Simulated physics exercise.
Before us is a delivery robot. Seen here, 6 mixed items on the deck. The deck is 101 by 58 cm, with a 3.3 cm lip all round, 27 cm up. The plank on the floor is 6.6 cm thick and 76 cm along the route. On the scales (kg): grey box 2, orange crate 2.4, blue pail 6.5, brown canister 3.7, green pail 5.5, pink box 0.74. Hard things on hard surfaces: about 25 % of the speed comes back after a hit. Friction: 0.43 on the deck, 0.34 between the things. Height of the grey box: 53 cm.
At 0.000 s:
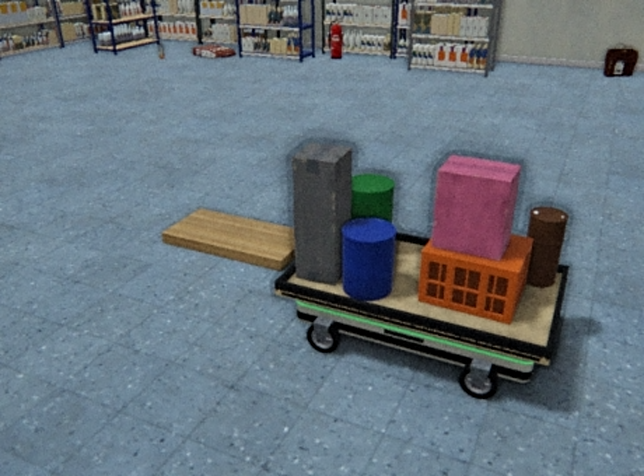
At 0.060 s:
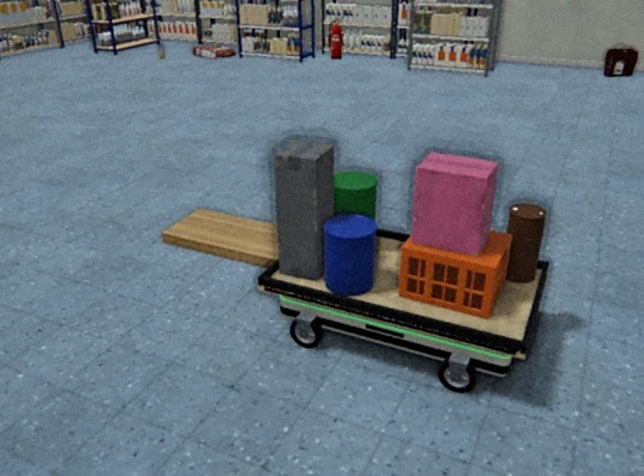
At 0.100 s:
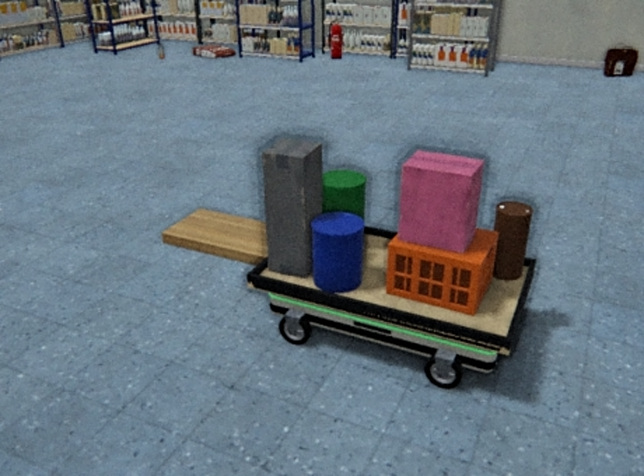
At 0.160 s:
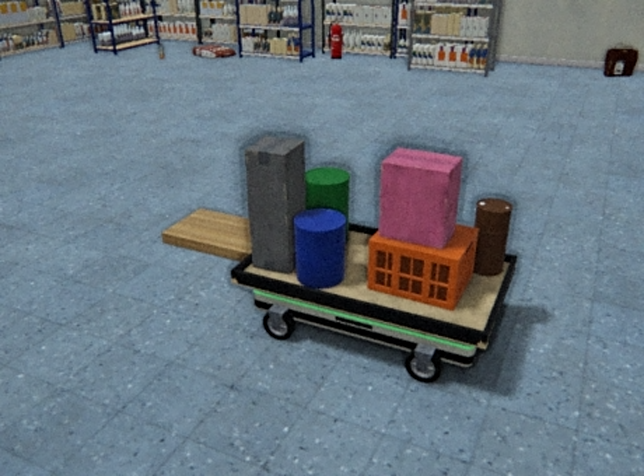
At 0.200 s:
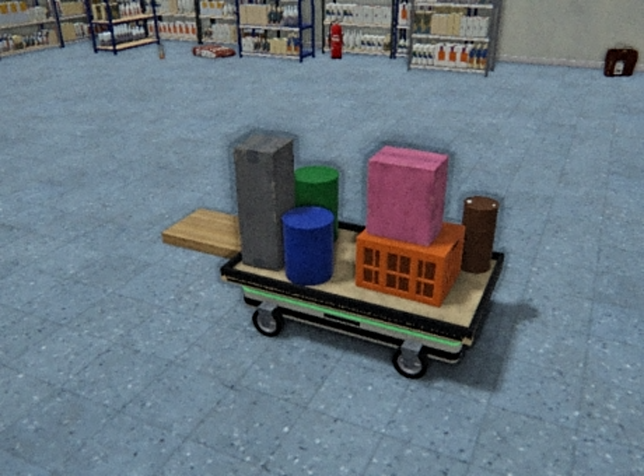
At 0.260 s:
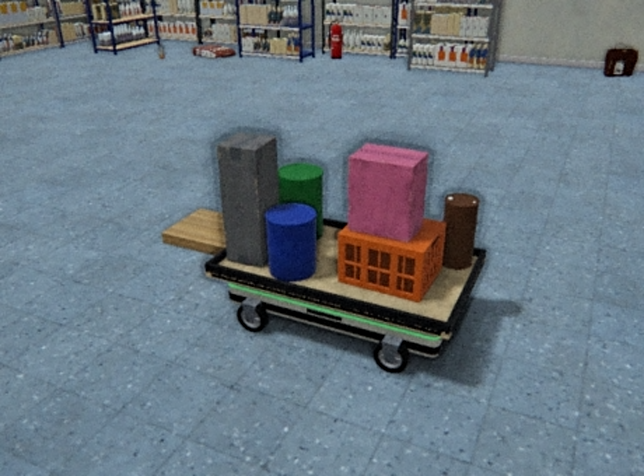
The video shows a low wheeled cart carrying a grey box, blue and green pails, an orange crate with a pink box on top, and a brown canister, moving slowly left across a blue floor near a wooden plank.
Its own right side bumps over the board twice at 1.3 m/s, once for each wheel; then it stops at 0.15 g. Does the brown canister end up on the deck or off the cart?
The brown canister remains on the deck.
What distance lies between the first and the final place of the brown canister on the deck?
Some 30 cm.
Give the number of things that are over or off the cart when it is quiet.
3 of them.
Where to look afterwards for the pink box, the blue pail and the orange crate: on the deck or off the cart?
The pink box ends off the cart; the blue pail is still on the deck; the orange crate is still on the deck.
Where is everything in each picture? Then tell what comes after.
In the first frame, 0 cm covered; brown canister (543, 247); grey box (323, 215).
In the second frame, 8 cm covered; blue pail (350, 255).
In the third frame, 13 cm covered; pink box (440, 201); grey box (294, 209).
In the fourth frame, 21 cm covered; orange crate (423, 259); blue pail (320, 249).
In the fifth frame, 26 cm covered; pink box (407, 195).
In the sixth frame, 34 cm covered; brown canister (459, 232); grey box (251, 201).
After 0.76 s, 99 cm covered; grey box leaning 27°; green pail leaning 26°.
After 1.16 s, 151 cm covered; grey box now off the cart; brown canister leaning 38° near (195, 166); green pail leaning 10°.
After 1.56 s, 203 cm covered; brown canister on its side near (102, 179); pink box leaning 13°; green pail leaning 5°.
After 2.06 s, 254 cm covered; pink box now off the cart; brown canister on its side near (36, 165); orange crate slid 6 cm.
By the end (3.0 s), off the cart, grey box and pink box; tipped over on the deck, brown canister; the other 3 in place, give or take 10 cm. Seen from the same camera at the end, brown canister near (19, 161).
